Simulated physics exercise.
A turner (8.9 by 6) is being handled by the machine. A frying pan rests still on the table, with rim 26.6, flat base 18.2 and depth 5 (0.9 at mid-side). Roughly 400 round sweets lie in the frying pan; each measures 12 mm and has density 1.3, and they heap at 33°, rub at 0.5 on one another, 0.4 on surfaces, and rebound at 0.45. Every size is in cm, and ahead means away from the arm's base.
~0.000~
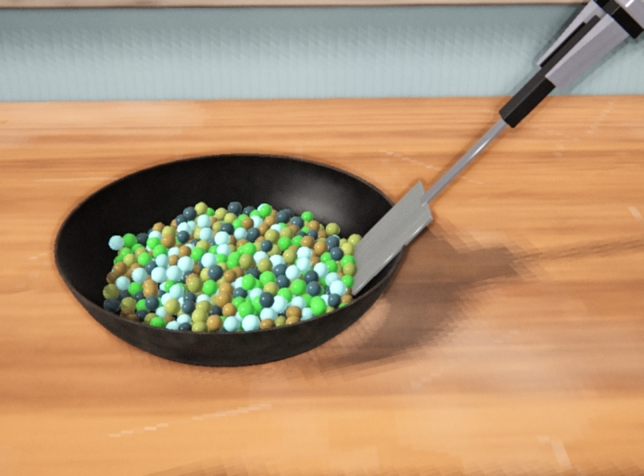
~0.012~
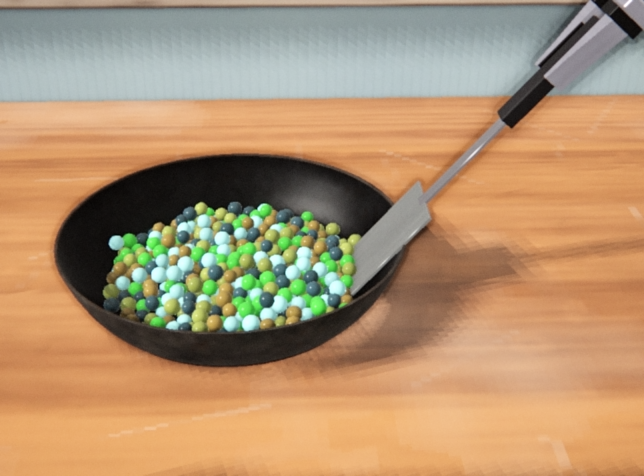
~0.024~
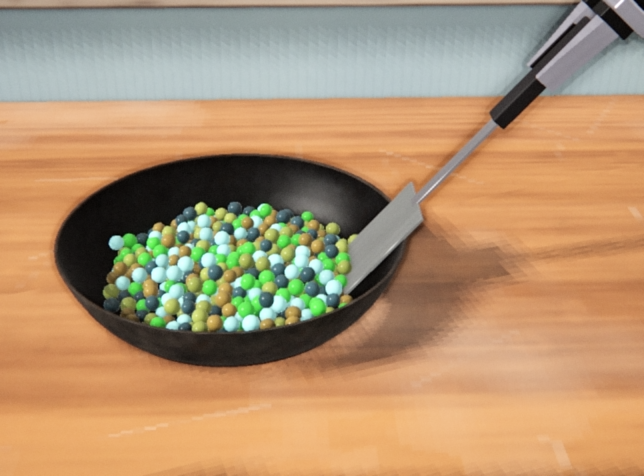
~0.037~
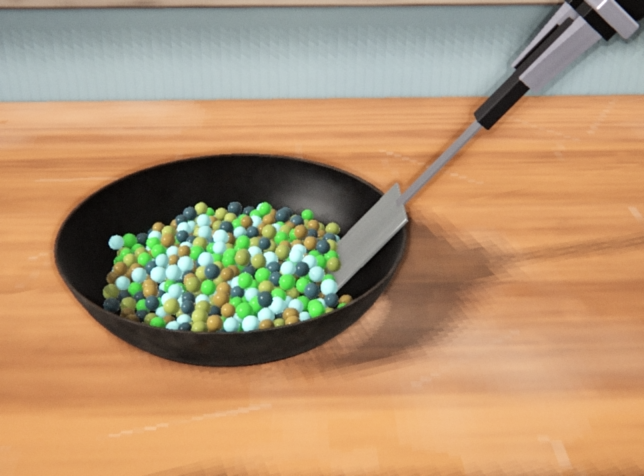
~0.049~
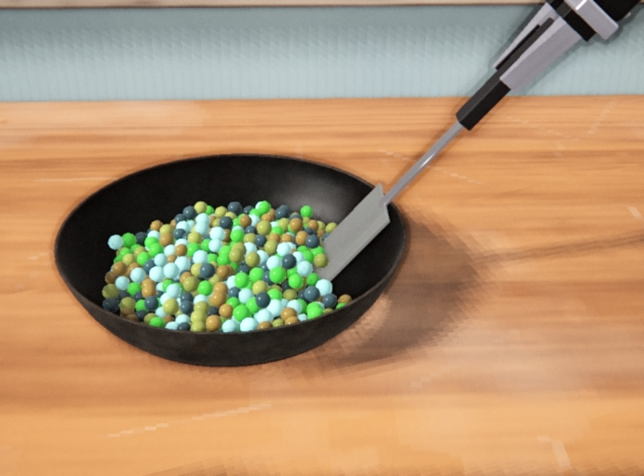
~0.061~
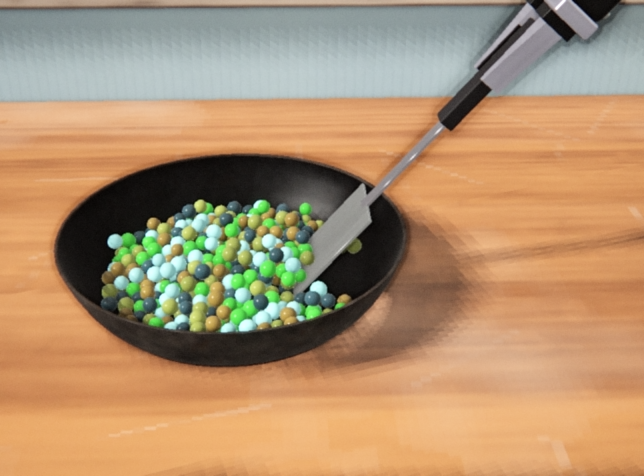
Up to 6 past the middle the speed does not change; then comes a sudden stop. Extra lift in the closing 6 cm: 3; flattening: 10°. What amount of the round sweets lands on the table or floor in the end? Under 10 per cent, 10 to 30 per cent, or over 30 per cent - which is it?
It is under 10 per cent.
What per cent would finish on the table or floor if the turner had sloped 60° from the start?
About 5 per cent.
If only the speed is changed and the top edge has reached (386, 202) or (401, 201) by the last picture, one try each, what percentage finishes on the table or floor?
0 % and 0 %.
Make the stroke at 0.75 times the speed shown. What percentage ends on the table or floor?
I'd put it at about 0 per cent.
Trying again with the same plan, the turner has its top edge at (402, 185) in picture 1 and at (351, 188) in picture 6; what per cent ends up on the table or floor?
Roughly 5 %.
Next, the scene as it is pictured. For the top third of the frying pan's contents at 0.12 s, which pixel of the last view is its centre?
The middle sits at approx. (202, 252).
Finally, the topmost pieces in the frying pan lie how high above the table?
It reaches around 5.0 cm.
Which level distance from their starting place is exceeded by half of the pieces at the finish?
The figure is about 2 cm.
After 0.09 s, sloping 50°, highest piece 6 above the table; 397 in the frying pan.
After 0.12 s, sloping 47°, highest piece 6 above the table; 397 in the frying pan.
After 0.34 s, sloping 40°, highest piece 8 above the table; 376 in the frying pan, 17 on the table or floor, 4 on the blade or in flight.
After 1.39 s, sloping 40°, highest piece 4 above the table; 376 in the frying pan, 21 on the table or floor.
In the end, 376 in the frying pan, 21 on the table or floor. That is 5 % on the table or floor.
